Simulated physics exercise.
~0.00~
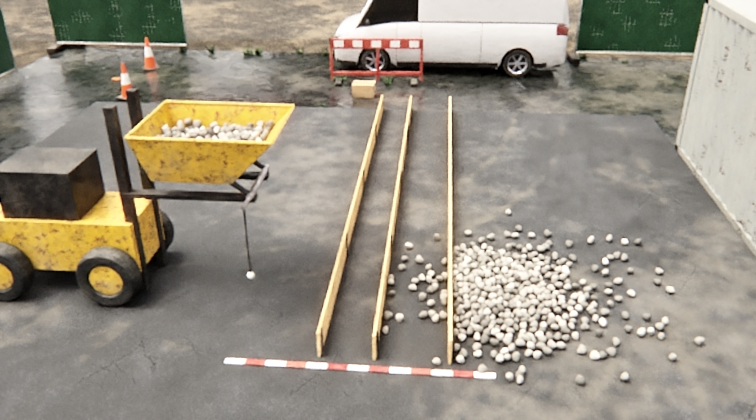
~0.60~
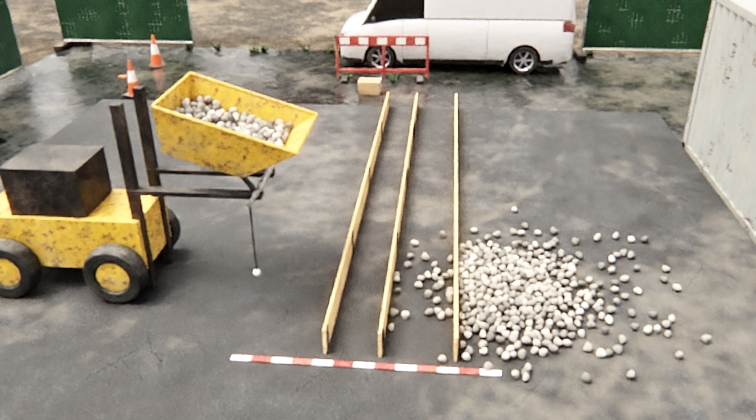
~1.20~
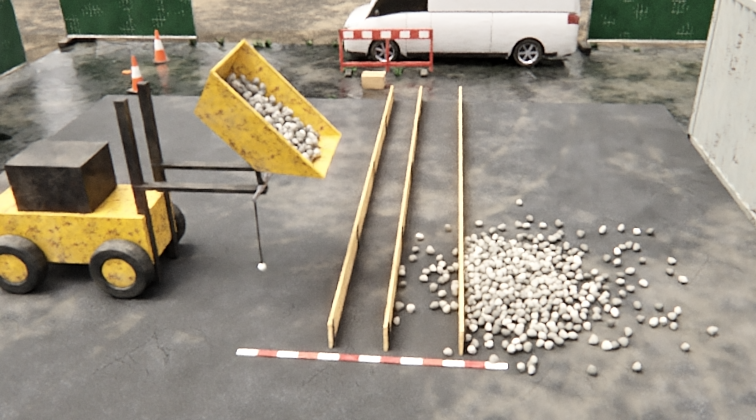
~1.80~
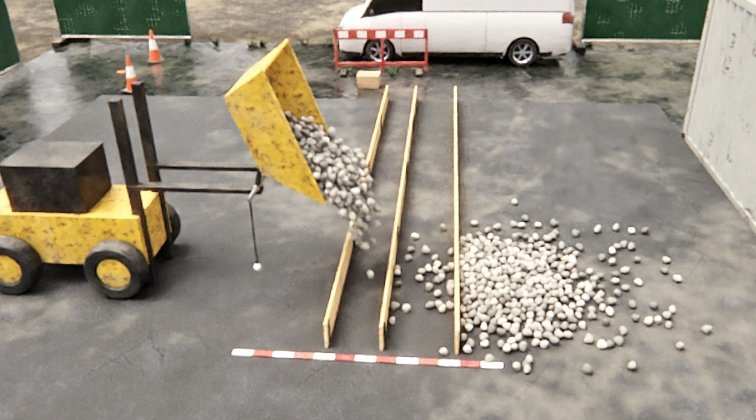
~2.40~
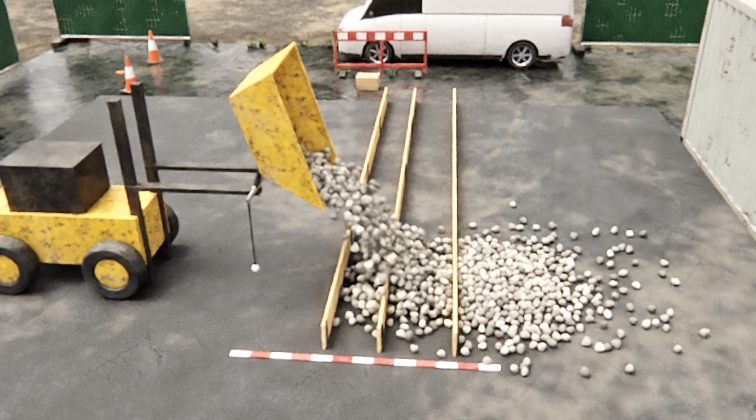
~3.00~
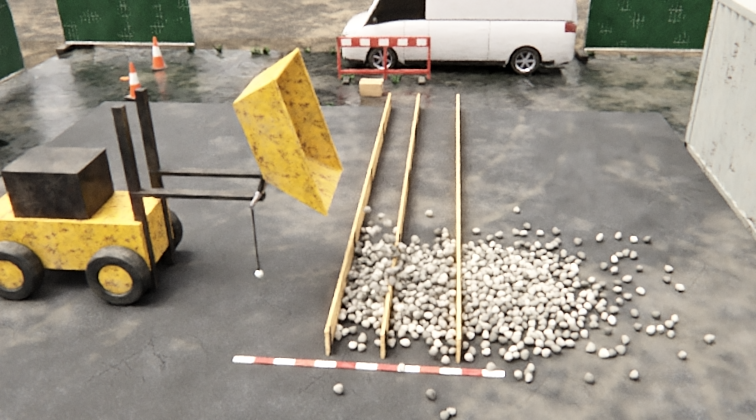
Yellow forklift skip tipping steeply to the right, pouring grey pebbles between three boards beside an earlier scattered heap, ending empty.
